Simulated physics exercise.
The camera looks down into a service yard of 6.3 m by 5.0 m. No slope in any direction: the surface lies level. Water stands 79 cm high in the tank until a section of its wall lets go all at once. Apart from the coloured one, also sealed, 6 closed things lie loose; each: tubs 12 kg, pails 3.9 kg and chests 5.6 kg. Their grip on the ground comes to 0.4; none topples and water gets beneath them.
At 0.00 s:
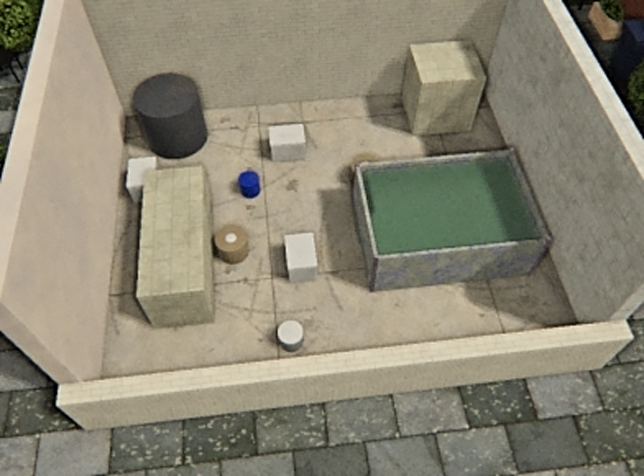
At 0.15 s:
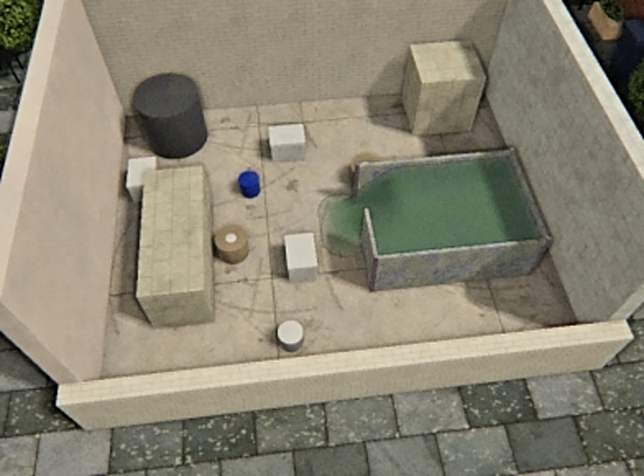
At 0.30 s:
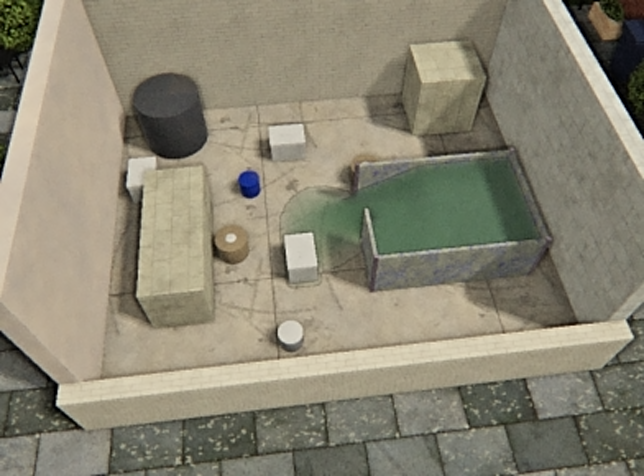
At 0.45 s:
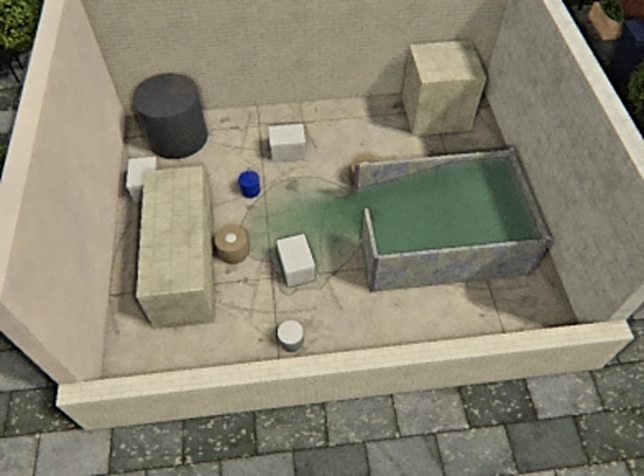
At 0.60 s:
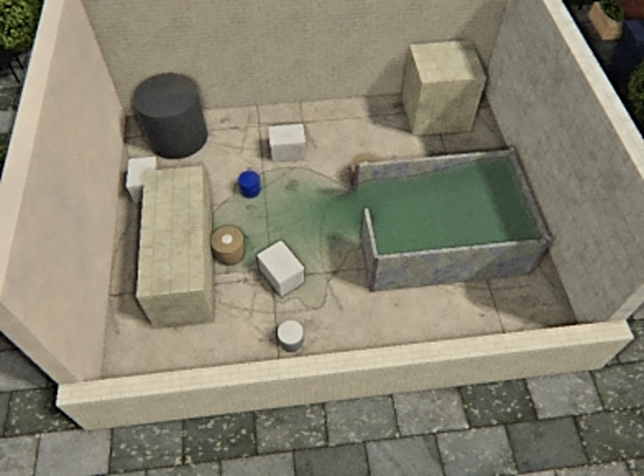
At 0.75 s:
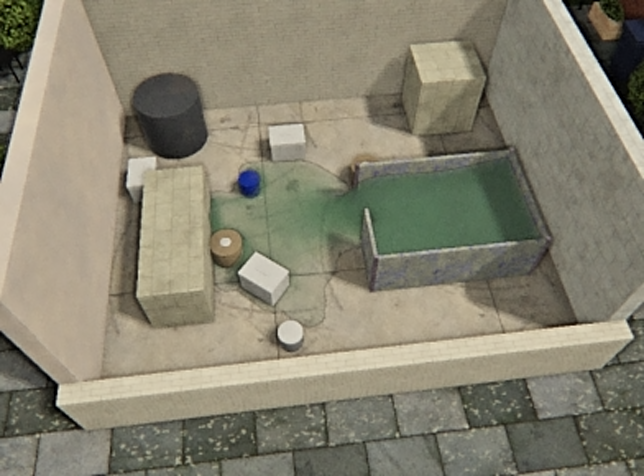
In a walled yard, green water spilled from the open left end of a stone tank and spread across the floor, pushing a white box leftward and turning it, then nudging a tan pail slightly.
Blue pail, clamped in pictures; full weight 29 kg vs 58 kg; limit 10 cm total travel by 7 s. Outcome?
My prediction: Heavier only.
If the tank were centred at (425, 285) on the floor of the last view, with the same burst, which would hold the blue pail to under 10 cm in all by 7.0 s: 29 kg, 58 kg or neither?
Then, in short, only the heavier one works.
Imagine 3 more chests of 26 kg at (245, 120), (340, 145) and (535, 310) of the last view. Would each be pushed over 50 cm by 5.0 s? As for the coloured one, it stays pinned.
One after another they come out beyond the mark, within the mark, within the mark.
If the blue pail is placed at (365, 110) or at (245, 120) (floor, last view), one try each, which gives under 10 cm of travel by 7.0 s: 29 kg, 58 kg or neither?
One by one: Lighter mass suffices; lighter mass suffices.
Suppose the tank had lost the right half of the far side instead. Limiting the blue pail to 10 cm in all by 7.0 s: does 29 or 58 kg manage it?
Well, in that case the light one does it.
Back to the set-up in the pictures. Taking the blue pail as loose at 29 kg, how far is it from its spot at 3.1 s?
It would be some 150 cm from its spot.
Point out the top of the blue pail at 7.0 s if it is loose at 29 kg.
Roughly at pixel (139, 183).
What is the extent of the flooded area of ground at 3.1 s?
Near 20 m2 in all.
After 1.4 s the blue pail would be 39 cm from its start with 29 kg and 0 cm from its start with 58 kg; 11 cm of water round it then.
After 3.1 s the blue pail would be 157 cm from its start with 29 kg and 0 cm from its start with 58 kg; 12 cm of water round it then.
After 4.9 s the blue pail would be 166 cm from its start with 29 kg and 0 cm from its start with 58 kg; 10 cm of water round it then.
After 7.0 s the blue pail would be 166 cm from its start with 29 kg and 0 cm from its start with 58 kg; 14 cm of water round it then.
